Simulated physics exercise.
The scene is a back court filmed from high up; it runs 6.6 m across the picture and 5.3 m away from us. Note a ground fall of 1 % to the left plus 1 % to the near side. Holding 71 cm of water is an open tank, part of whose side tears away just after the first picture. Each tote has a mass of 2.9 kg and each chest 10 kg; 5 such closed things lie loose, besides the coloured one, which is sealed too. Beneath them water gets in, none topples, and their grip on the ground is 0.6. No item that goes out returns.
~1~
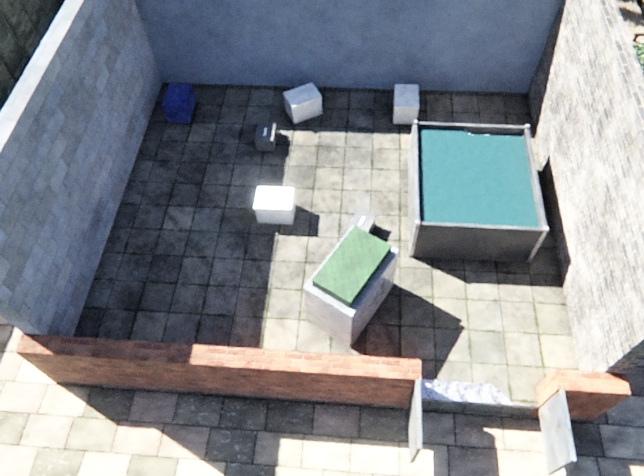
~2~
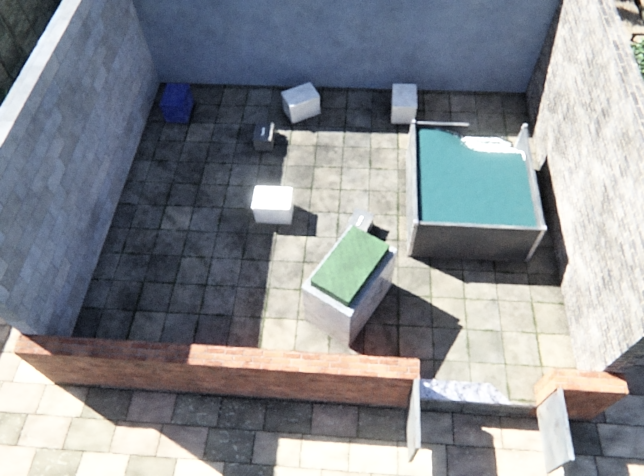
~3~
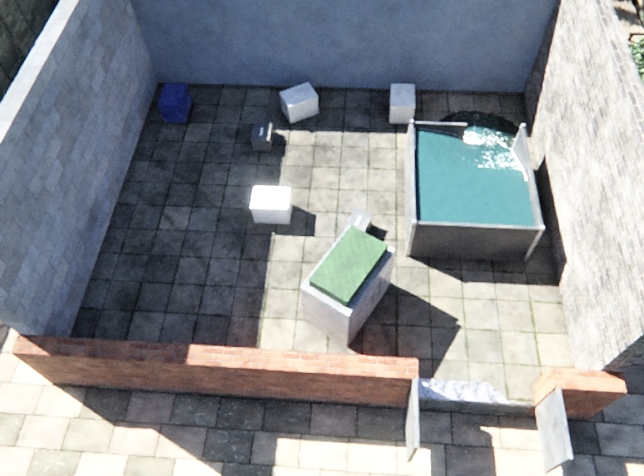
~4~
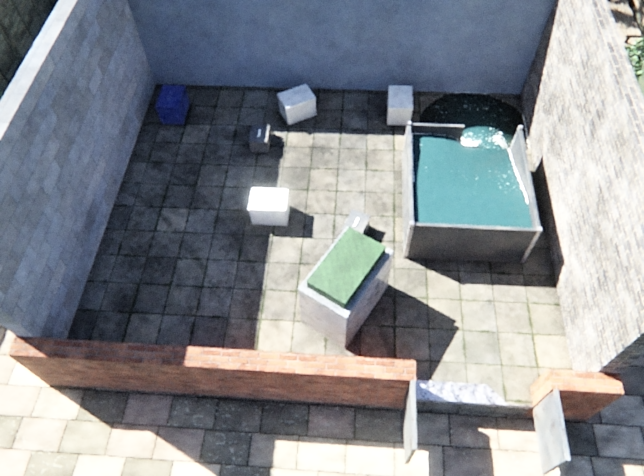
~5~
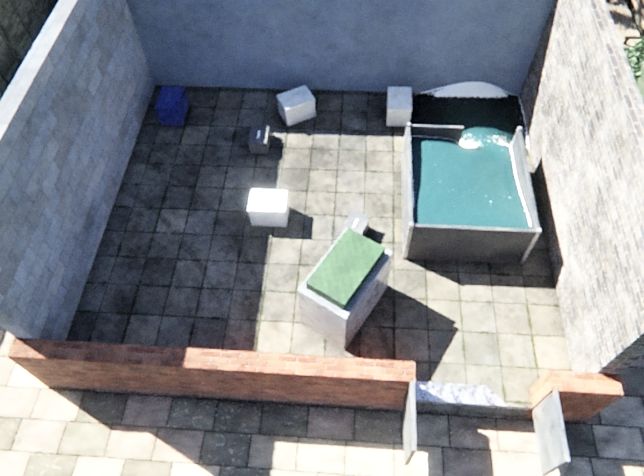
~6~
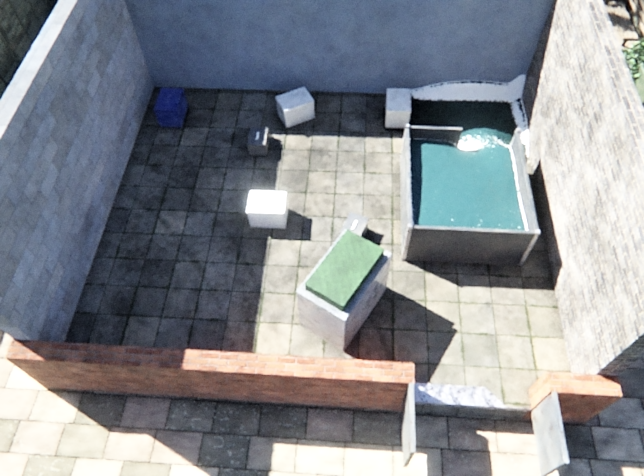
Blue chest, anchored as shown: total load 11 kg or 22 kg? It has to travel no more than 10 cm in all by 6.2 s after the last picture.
Lightweight and heavyweight both lose.
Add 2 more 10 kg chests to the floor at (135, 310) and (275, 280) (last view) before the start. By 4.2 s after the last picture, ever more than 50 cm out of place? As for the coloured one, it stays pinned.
Results, in sequence: Not exceeded / not exceeded.
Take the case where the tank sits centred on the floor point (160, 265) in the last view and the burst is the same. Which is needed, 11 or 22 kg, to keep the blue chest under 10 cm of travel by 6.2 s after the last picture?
In that case both masses fall short.
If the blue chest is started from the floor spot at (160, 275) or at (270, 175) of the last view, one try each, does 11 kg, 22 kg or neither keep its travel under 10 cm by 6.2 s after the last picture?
One by one: Heavier mass alone; no mass suffices.
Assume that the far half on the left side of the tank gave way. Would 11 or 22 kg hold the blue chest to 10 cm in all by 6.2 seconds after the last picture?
Result: Neither option succeeds.
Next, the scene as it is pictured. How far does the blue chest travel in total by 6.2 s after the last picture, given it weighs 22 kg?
Close to 300 cm, all told.
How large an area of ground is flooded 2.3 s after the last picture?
My estimate is roughly 18 m2.
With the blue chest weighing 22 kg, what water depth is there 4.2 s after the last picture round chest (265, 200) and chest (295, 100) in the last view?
I'd put it at 2 cm and 13 cm respectively.
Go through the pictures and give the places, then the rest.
The blue chest at (177, 95) rests on the ground; water covers 2.8 m2; 0 of 6 have shifted, in the first frame.
The blue chest at (175, 95), on the bottom; water covers 3.3 m2; 0 of 6 have shifted, in the second frame.
The blue chest at (173, 95) rests on the ground; water covers 4.1 m2; 0 of 6 have shifted, in the third frame.
The blue chest at (171, 96), on the bottom; water covers 5.1 m2; 0 of 6 have shifted, in the fourth frame.
The blue chest at (170, 98), on the bottom; 5.5 m2 under water; 0 of 6 have shifted, in the fifth frame.
The blue chest at (169, 99) rests on the ground; 5.6 m2 under water; 0 of 6 have shifted, in the sixth frame.
Then, 0.6 s after the last picture the blue chest would be 0 cm from its start with 11 kg and 0 cm from its start with 22 kg; 0 cm of water round it then.
Then, 2.3 s after the last picture the blue chest would be 6 cm from its start with 11 kg and 0 cm from its start with 22 kg; 4 cm of water round it then.
Then, 4.2 s after the last picture the blue chest would be 104 cm from its start with 11 kg and 82 cm from its start with 22 kg; 16 cm of water round it then.
Then, 6.2 s after the last picture the blue chest would be 327 cm from its start with 11 kg and 292 cm from its start with 22 kg; 10 cm of water round it then.
